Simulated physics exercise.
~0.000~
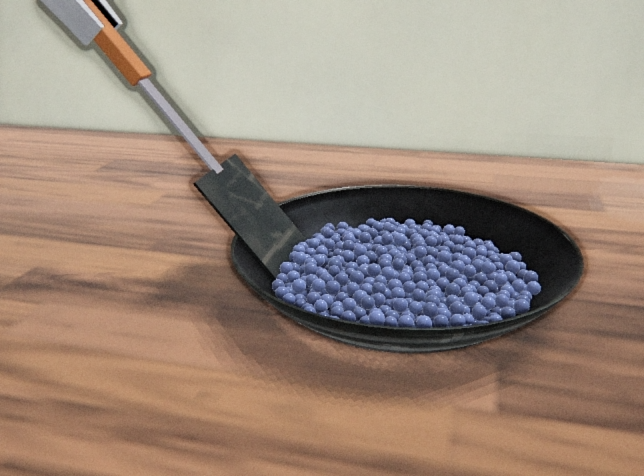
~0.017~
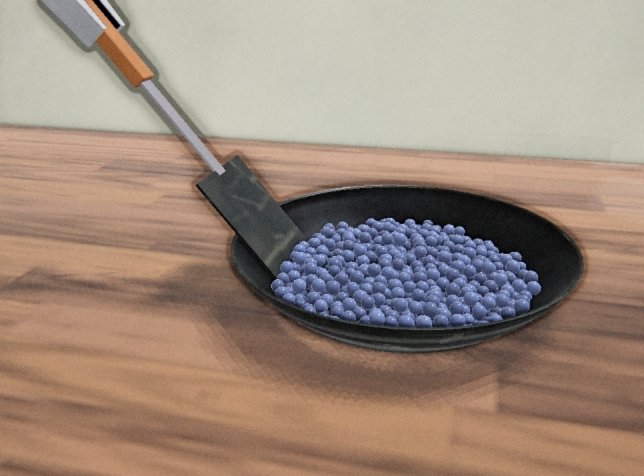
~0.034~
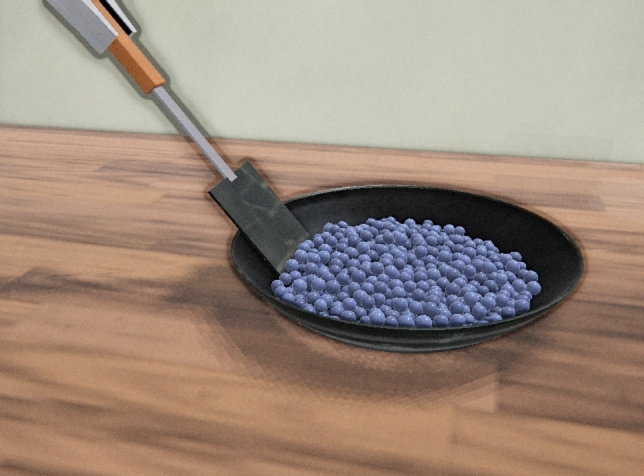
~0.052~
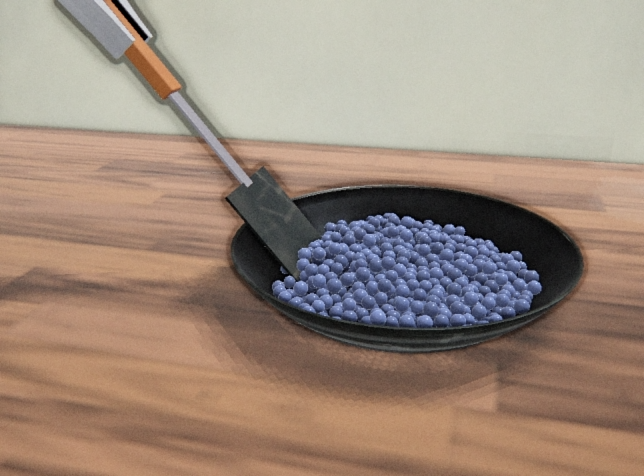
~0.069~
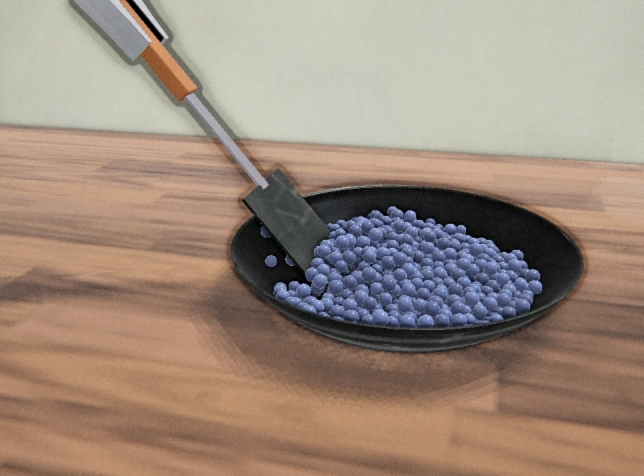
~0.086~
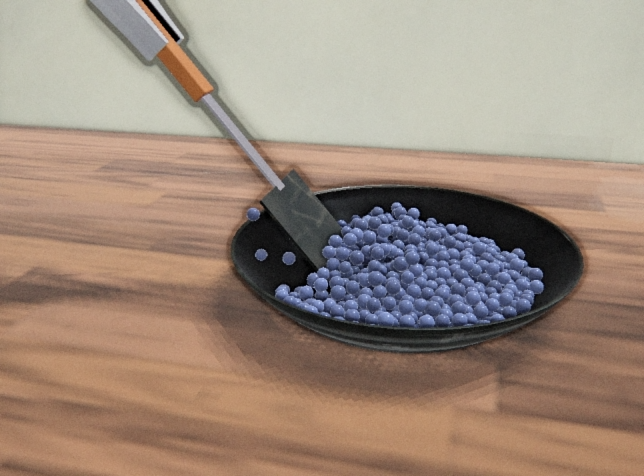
Robot arm with a dark paddle pushing blue beads rightward in a black frying pan, a few slipping behind the blade.
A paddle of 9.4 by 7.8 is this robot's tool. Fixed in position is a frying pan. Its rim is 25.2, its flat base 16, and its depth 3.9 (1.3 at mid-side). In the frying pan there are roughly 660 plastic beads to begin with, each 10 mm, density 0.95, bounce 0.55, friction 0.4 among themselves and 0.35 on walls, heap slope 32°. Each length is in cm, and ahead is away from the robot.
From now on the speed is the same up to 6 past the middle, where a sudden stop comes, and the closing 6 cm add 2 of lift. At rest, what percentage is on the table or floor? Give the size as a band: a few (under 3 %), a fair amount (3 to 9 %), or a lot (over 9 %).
A fair amount, between 3 and 9 %.
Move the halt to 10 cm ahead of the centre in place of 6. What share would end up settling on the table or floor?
In that case about 35 percent ends on the table or floor.
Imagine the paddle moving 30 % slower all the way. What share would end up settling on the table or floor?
It would be near 0 per cent.
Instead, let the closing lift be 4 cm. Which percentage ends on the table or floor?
Result: Approx. 10 %.
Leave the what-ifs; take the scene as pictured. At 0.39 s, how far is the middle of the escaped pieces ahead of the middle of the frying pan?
The distance is about 16 cm.
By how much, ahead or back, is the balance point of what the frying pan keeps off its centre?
4.0 cm ahead.
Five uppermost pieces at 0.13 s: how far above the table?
Height: Approx. 6 cm.
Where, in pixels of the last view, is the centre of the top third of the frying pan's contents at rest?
Somewhere around (514, 262) in the last picture.
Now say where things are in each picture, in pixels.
The paddle top edge at (215, 168), sloping 50°; upper third of the load around (396, 262), from x 280 to 535, top at y 225; 655 in the frying pan, in the first picture.
The paddle top edge at (218, 169), sloping 50°; upper third of the load around (396, 262), from x 280 to 535, top at y 225, in the second picture.
The paddle top edge at (229, 175), sloping 50°; upper third of the load around (395, 261), from x 280 to 535, top at y 220, in the third picture.
The paddle top edge at (245, 181), sloping 50°; upper third of the load around (389, 258), from x 280 to 535, top at y 220, in the fourth picture.
The paddle top edge at (261, 183), sloping 50°; upper third of the load around (394, 254), from x 265 to 535, top at y 210, in the fifth picture.
The paddle top edge at (277, 184), sloping 50°; upper third of the load around (397, 254), from x 255 to 535, top at y 210; 655 in the frying pan, in the sixth picture.
After 0.13 s, sloping 50°, highest piece 7 above the table; 654 in the frying pan, 1 on the blade or in flight.
After 0.17 s, sloping 50°, highest piece 7 above the table; 654 in the frying pan, 1 on the blade or in flight.
After 0.39 s, sloping 50°, highest piece 5 above the table; 624 in the frying pan, 28 on the table or floor, 3 on the blade or in flight.
After 1.44 s, sloping 50°, highest piece 5 above the table; 623 in the frying pan, 32 on the table or floor.
In the end, 623 in the frying pan, 32 on the table or floor. That is 5 % on the table or floor.
